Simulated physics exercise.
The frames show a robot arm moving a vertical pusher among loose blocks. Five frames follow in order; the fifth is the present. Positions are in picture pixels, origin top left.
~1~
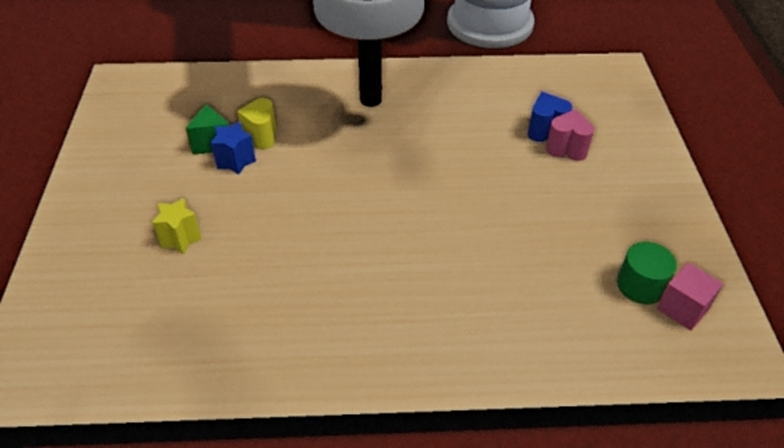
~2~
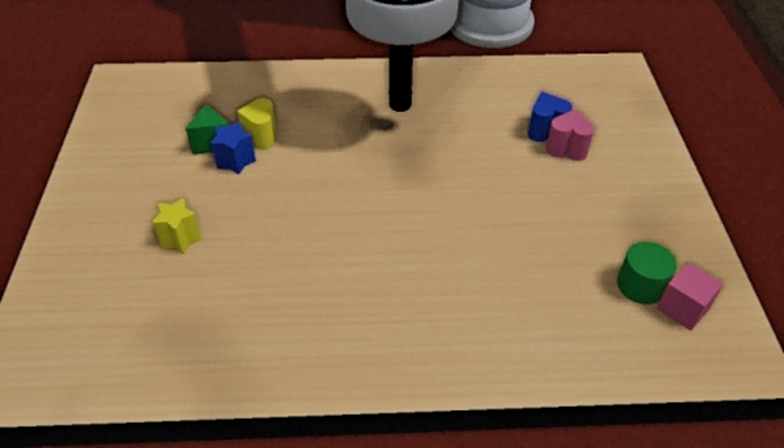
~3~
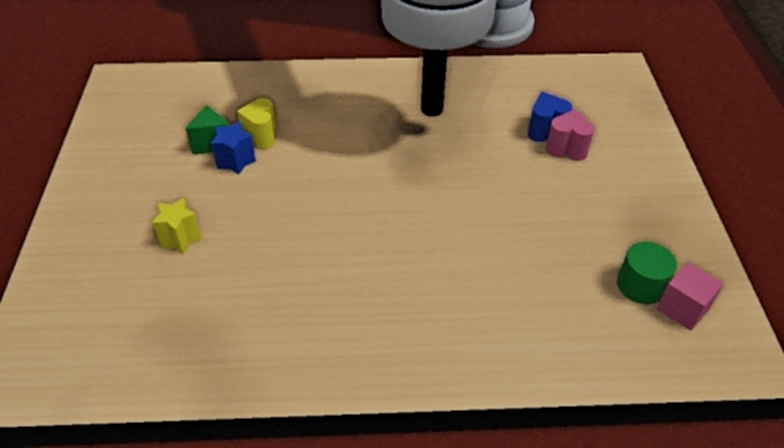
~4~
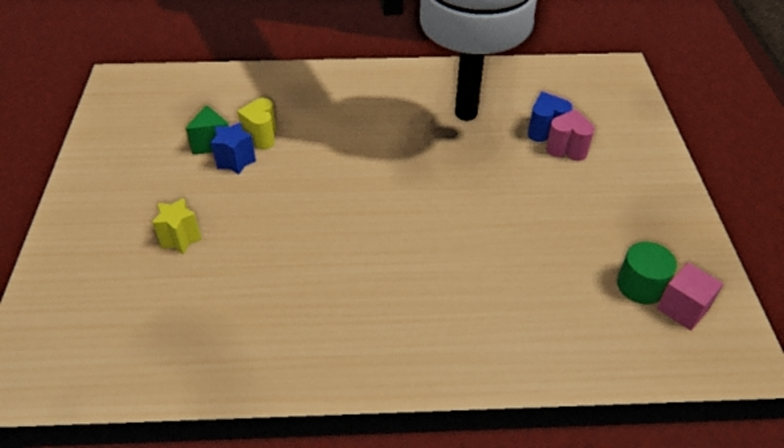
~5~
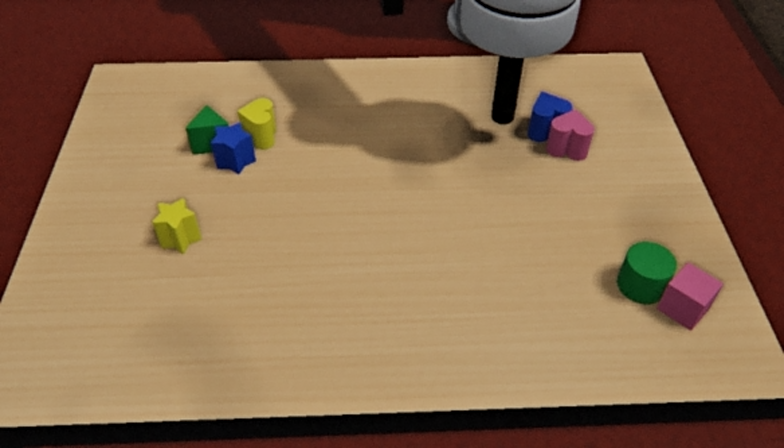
A robot arm moves its black pusher right across the board, touching none of the blocks.
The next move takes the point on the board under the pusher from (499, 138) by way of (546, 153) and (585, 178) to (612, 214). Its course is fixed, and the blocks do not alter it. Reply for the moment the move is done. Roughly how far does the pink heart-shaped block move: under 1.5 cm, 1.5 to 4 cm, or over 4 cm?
Final distance: 1.5 to 4 cm.
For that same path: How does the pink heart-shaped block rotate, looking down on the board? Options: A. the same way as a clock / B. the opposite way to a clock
Letter B.
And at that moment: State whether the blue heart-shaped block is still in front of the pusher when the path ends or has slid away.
Slipped loose.
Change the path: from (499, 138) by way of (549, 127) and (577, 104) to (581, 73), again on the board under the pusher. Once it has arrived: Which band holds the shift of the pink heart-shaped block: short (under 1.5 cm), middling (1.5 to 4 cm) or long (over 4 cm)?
Short of 1.5 cm.
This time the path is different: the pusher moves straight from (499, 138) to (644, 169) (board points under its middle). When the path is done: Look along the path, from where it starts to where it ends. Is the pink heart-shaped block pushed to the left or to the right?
The answer is left: Facing from the path's start to its end, that's where the pink heart-shaped block shifts.
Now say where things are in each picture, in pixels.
Lower end of the pusher (371, 101), tops of blocks, blue heart-shaped block (551, 104), pink heart-shaped block (574, 123), green circle (652, 260), in the first frame.
Pusher (400, 106), blocks as before, in the second frame.
Pusher (432, 111), blocks as before, in the third frame.
Pusher (466, 115), blocks as before, in the fourth frame.
Pusher (502, 118), blue heart-shaped block (551, 104), pink heart-shaped block (574, 123), green circle (652, 260), in the fifth frame.
The first path, step by step. One third of the way, pusher (551, 133); blue heart-shaped block (554, 104); pink heart-shaped block (585, 124), turned 15° anticlockwise.
Two thirds of the way, pusher (591, 158); blue heart-shaped block (554, 104); pink heart-shaped block (601, 128), turned 60° anticlockwise.
At the end, pusher (619, 194); blue heart-shaped block (554, 104); pink heart-shaped block (601, 128), turned 60° anticlockwise; green circle not moved.
